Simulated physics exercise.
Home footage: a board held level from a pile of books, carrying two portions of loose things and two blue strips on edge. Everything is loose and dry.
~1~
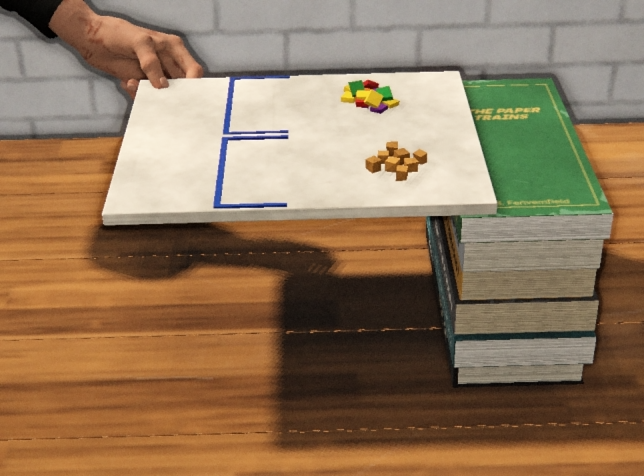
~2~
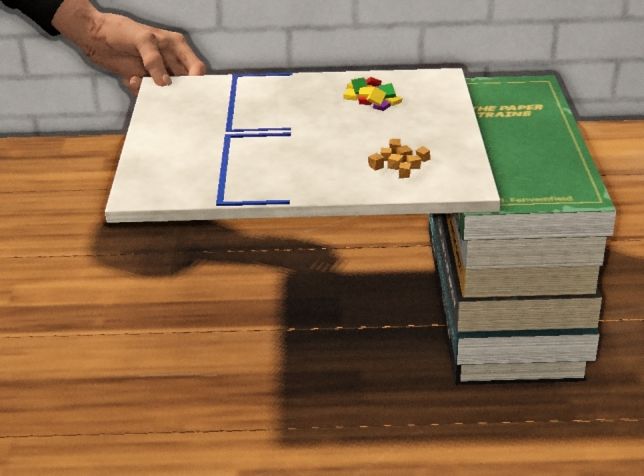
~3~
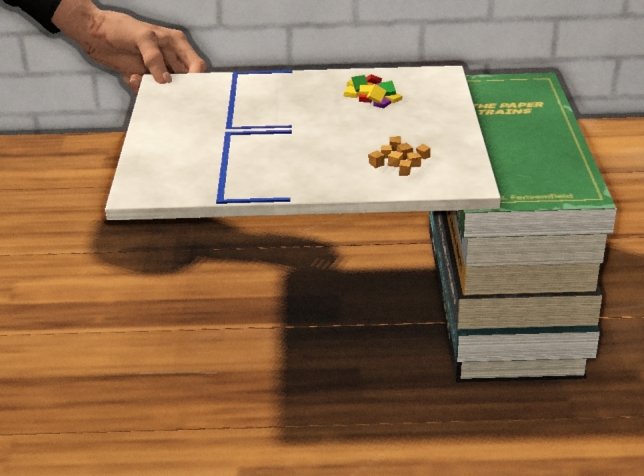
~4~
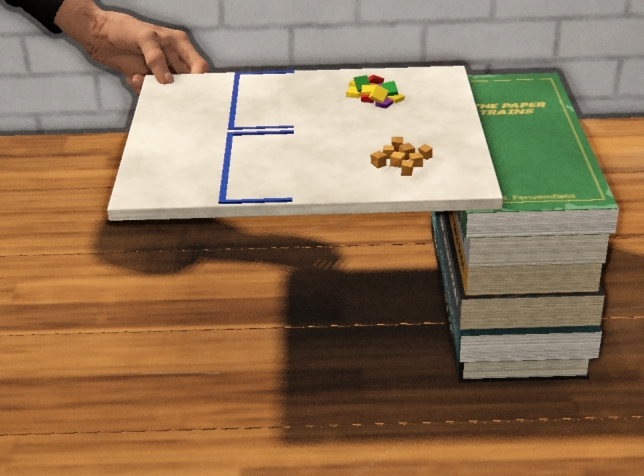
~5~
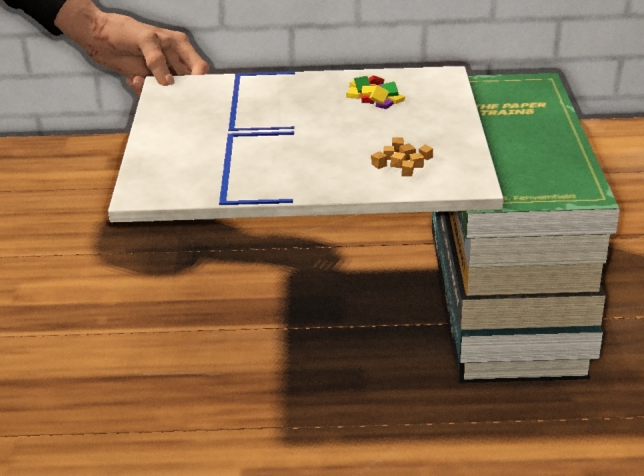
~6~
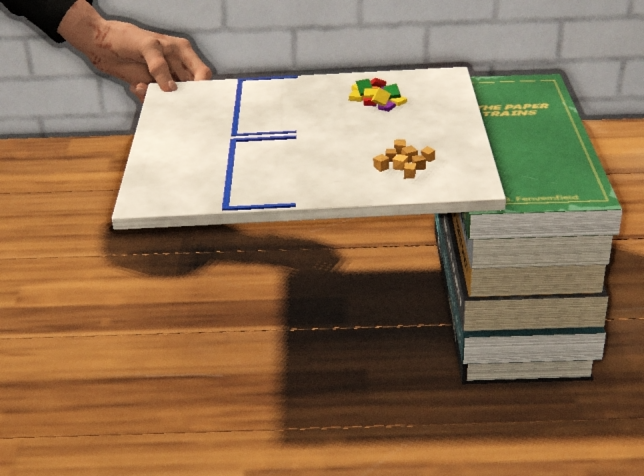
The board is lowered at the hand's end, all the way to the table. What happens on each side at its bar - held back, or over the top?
In order: Front handful: Not confined; back handful: Not confined.
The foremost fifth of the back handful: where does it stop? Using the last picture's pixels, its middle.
Roughly (183, 277).
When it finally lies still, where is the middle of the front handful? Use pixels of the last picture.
About (98, 375), in pixels of the final view.
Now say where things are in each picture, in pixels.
Held end of the board near (116, 213), level; book pile near (510, 152), tall, over half the board's length; front handful near (392, 165), a few croutons; back handful near (364, 103), a few mosaic tiles; front bar near (221, 171), much lower than a piece; back bar near (229, 105), much lower than a piece, in the first frame.
Held end of the board near (119, 211), level; back handful near (367, 100), in the second frame.
Held end of the board near (119, 208), level; front handful near (395, 160), in the third frame.
Held end of the board near (121, 209), level; back handful near (369, 98), in the fourth frame.
Held end of the board near (122, 211), level; front handful near (398, 161), in the fifth frame.
Held end of the board near (126, 218), down by 1°; book pile near (519, 149); front handful near (400, 163), not moving; back handful near (371, 101), not moving; front bar near (230, 173); back bar near (237, 106), in the sixth frame.
Then, 0.75 s on from there, board sloping at 15°; front handful where it was; back handful where it was.
Then, 1.54 s on from there, board sloping at 31°; front handful on its way down; back handful on its way down.
Then, 2.49 s on from there, board resting at 40°; front handful the whole lot past its bar; back handful the whole lot past its bar.
In the end, board resting at 40°; front handful the whole lot past its bar; back handful the whole lot past its bar.
